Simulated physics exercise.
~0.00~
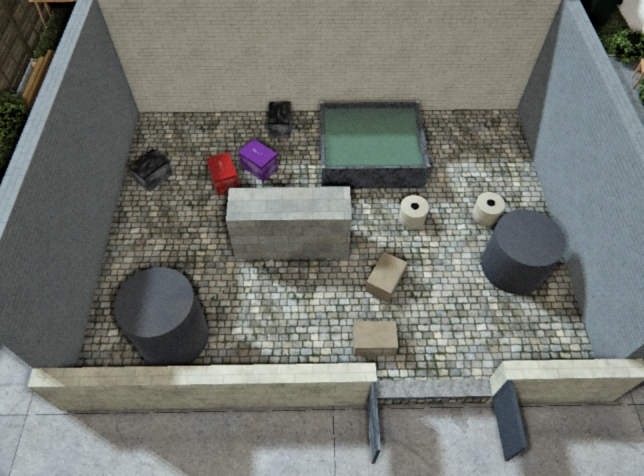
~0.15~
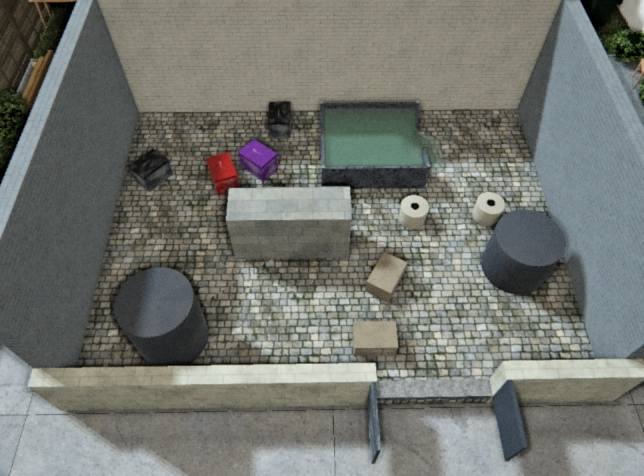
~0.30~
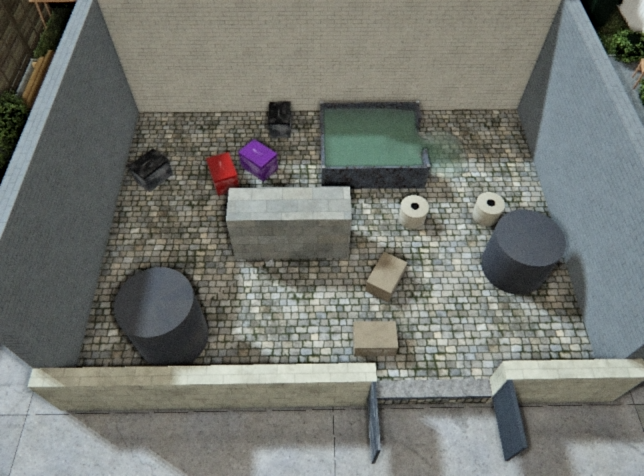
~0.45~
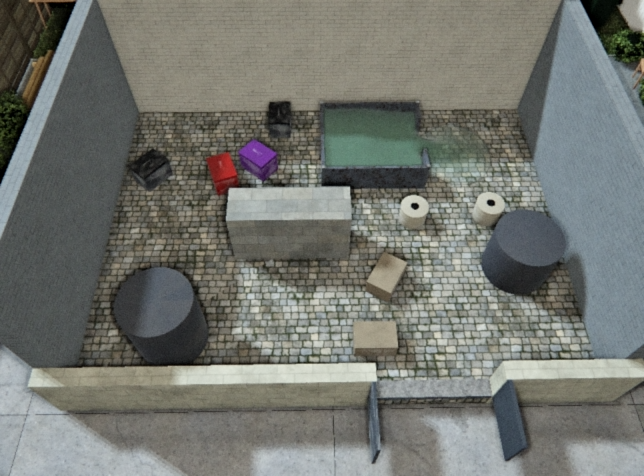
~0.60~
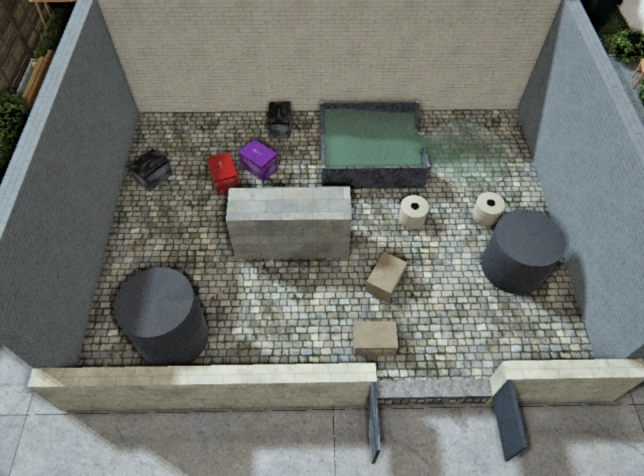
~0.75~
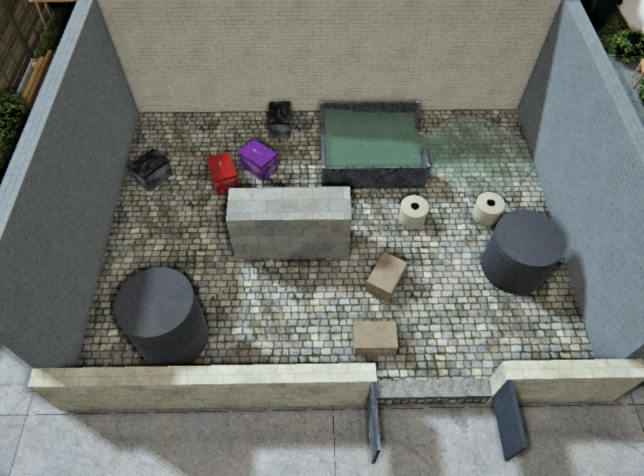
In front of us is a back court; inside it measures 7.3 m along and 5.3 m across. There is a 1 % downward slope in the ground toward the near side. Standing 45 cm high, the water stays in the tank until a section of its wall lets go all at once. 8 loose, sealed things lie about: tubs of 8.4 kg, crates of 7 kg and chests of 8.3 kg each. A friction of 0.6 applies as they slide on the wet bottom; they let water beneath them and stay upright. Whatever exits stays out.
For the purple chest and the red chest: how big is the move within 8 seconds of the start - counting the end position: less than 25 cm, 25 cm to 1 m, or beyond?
I reckon the purple chest scarcely budges, while the red chest scarcely budges.
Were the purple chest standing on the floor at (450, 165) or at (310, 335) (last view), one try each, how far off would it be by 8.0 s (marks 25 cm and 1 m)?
Spot one - it is swept away; spot two - it barely budges.
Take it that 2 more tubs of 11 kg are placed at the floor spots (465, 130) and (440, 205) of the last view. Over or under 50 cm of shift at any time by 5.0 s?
Well, the first one is higher and the other lower.
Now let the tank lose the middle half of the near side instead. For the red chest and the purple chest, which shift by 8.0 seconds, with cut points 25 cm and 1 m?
Note: Red chest unmoved, purple chest unmoved.
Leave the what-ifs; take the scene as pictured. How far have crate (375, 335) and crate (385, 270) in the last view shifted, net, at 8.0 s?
Respectively: 20 cm / 80 cm.
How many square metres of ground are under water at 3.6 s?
Somewhere around 11.0 m2, roughly.
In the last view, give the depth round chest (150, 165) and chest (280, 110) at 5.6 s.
Some 0 cm at the first, some 2 cm at the second.
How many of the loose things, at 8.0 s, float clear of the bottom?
By my count, 2.
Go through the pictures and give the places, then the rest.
The purple chest at (258, 153), on the bottom; the red chest at (221, 166) rests on the ground; water covers 2.6 m2; 0 of 8 have shifted, in the first picture.
The purple chest at (258, 153), on the bottom; the red chest at (221, 166) rests on the ground; 2.9 m2 under water; 0 of 8 have shifted, in the second picture.
The purple chest at (258, 153), on the bottom; the red chest at (221, 166) rests on the ground; water covers 3.4 m2; 0 of 8 have shifted, in the third picture.
The purple chest at (258, 153), on the bottom; the red chest at (221, 166), on the bottom; water covers 4.1 m2; 0 of 8 have shifted, in the fourth picture.
The purple chest at (258, 153) rests on the ground; the red chest at (221, 166), on the bottom; water covers 4.8 m2; 0 of 8 have shifted, in the fifth picture.
The purple chest at (258, 153) rests on the ground; the red chest at (221, 166), on the bottom; 5.6 m2 under water; 0 of 8 have shifted, in the sixth picture.
After 1.6 s the purple chest is near (258, 153), 0.0 m from its start, aground; the red chest is near (221, 166), 0.0 m from its start, aground; 0 of 8 are out; 0 afloat.
After 3.6 s the purple chest is near (258, 153), 0.0 m from its start, aground; the red chest is near (221, 166), 0.0 m from its start, aground; 0 of 8 are out; 0 afloat.
After 5.6 s the purple chest is near (258, 153), 0.0 m from its start, aground; the red chest is near (221, 166), 0.0 m from its start, aground; 0 of 8 are out; 0 afloat.
After 8.0 s the purple chest is near (258, 153), 0.0 m from its start, aground; the red chest is near (221, 166), 0.0 m from its start, aground; 0 of 8 are out; 2 afloat.
